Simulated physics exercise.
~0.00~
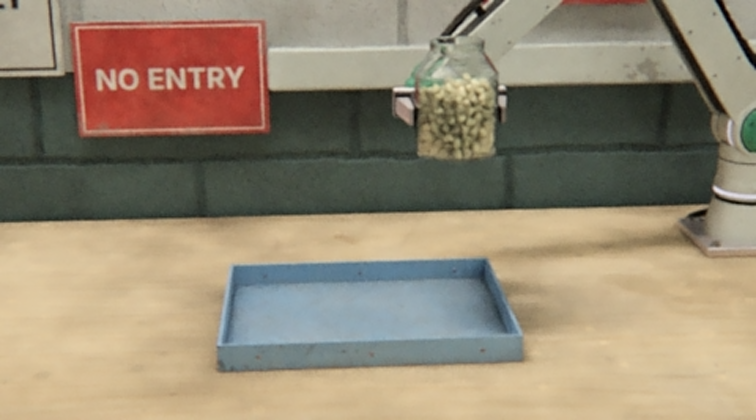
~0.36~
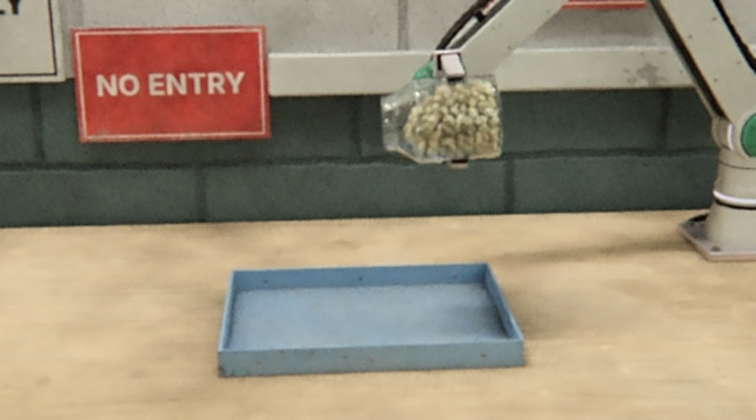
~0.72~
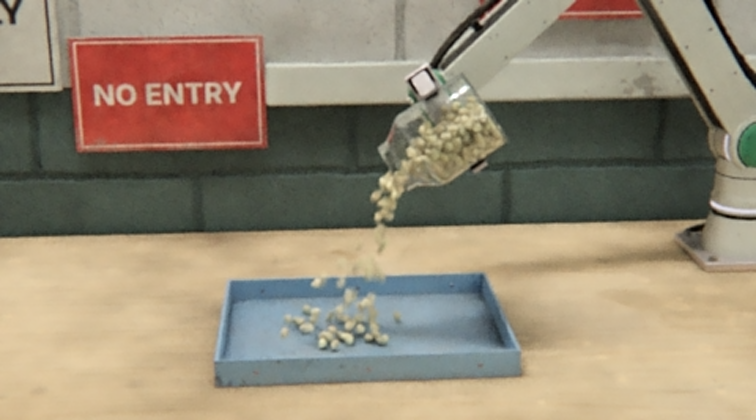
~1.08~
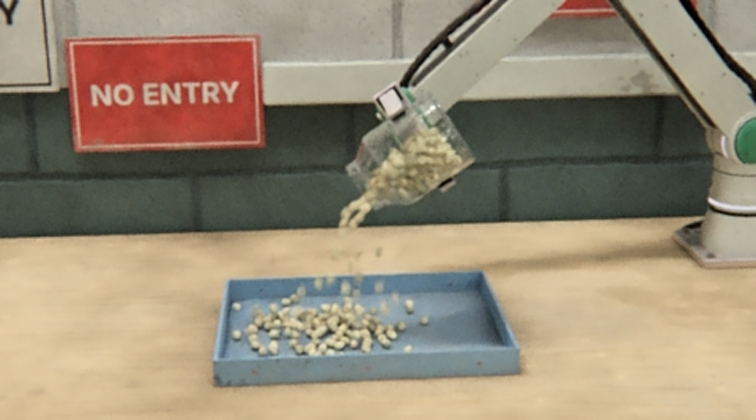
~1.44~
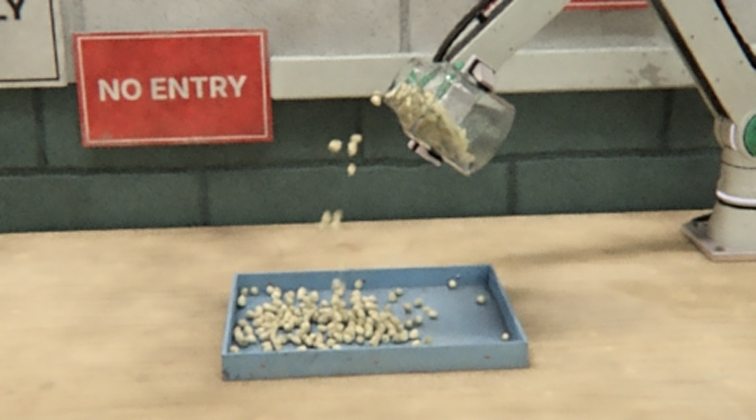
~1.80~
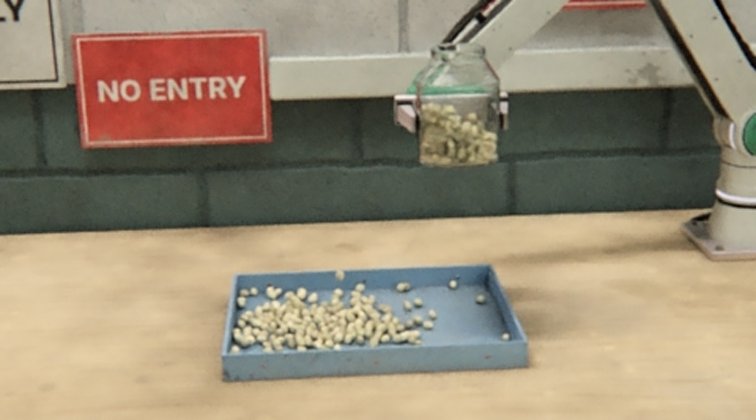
At a workbench beside a no entry sign, a robotic arm tips a jar, pouring some pale beans into a blue tray, then rights it.
